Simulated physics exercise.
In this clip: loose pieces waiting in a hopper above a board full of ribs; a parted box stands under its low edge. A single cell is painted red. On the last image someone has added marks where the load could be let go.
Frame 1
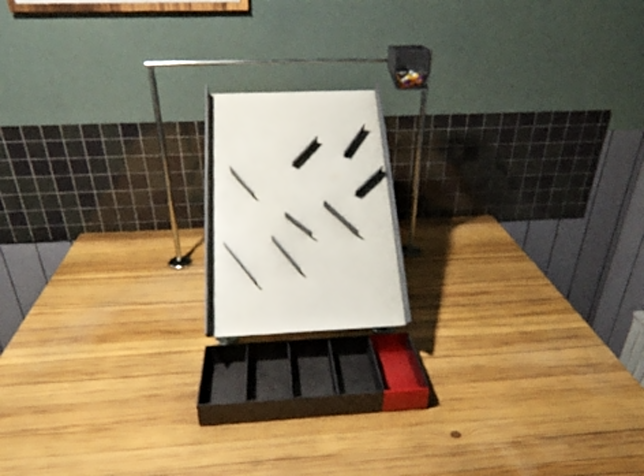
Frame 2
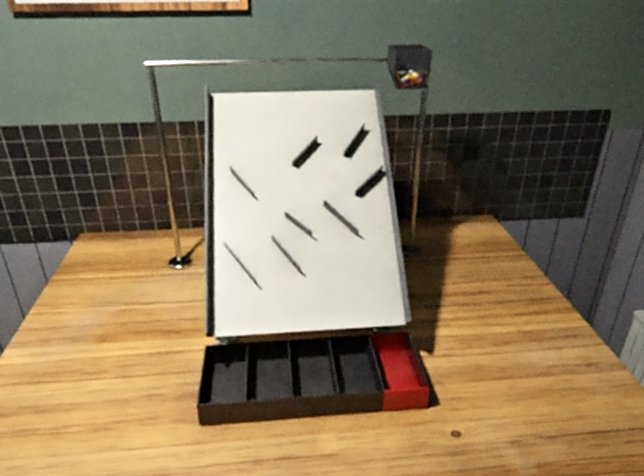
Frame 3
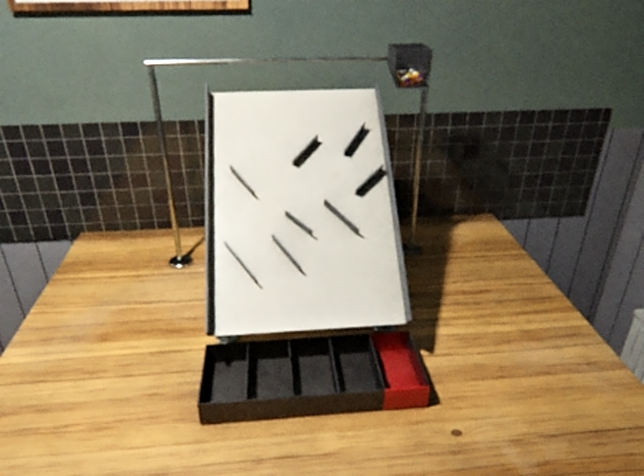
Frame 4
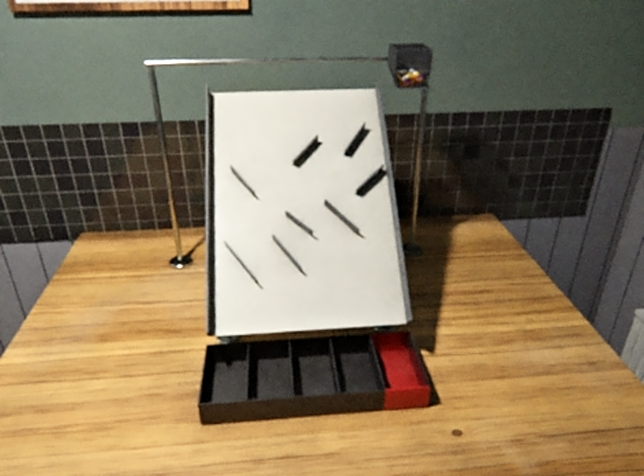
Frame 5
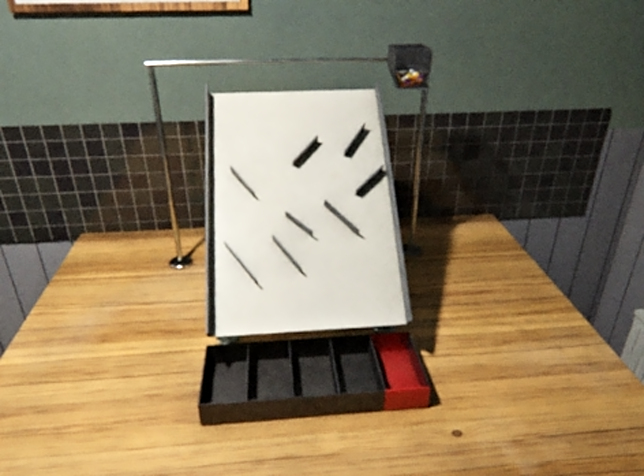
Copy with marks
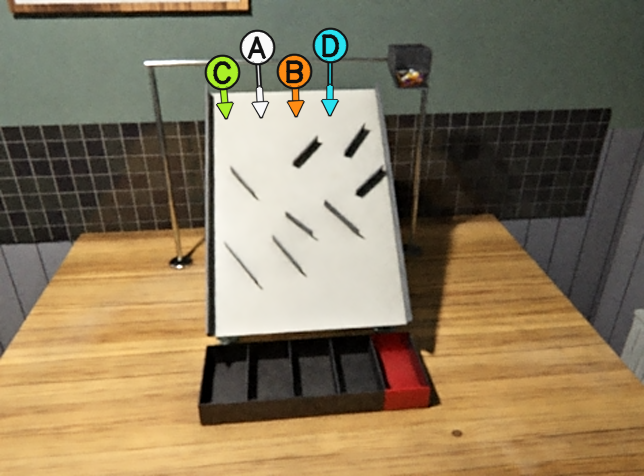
Nothing visibly moves on the wooden table, seen from the front and slightly above against a green wall with dark tiles, and the camera stays still. A white board with dark slanted ribs leans back at the centre, with a small dark hopper of colourful jelly beans on a metal frame at upper right. Below sits a black divided box, its rightmost cell red, and everything keeps its place throughout.
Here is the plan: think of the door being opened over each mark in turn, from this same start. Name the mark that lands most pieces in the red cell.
Mark D does it best.
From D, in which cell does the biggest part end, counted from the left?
The fifth.
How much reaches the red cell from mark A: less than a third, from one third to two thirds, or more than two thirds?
Less than a third.
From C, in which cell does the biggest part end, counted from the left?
It is the first one.
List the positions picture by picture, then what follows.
In the first frame, hopper at (407, 82), jelly beans, door shut.
In the second frame, ribs (293, 161) to (317, 136), (345, 151) to (365, 123), (230, 166) to (253, 192).
In the third frame, ribs (356, 189) to (383, 164), (286, 211) to (312, 231), (325, 199) to (359, 230).
In the fourth frame, ribs (224, 241) to (257, 280), (273, 235) to (301, 268).
In the fifth frame, red cell at (407, 397), number 5 of 5 from the left.
On the marked copy, mark A meets the board at (260, 111); mark B meets the board at (296, 110); mark C meets the board at (225, 112); mark D meets the board at (329, 109).
With A, a stray few in the red cell, nearly all in other cells, a stray few outside the box.
With B, a stray few in the red cell, most in other cells, a small part held on the board, a small part outside the box.
With C, a stray few in the red cell, nearly all in other cells, a stray few held on the board.
With D, about two thirds in the red cell, about a quarter in other cells, a small part held on the board.
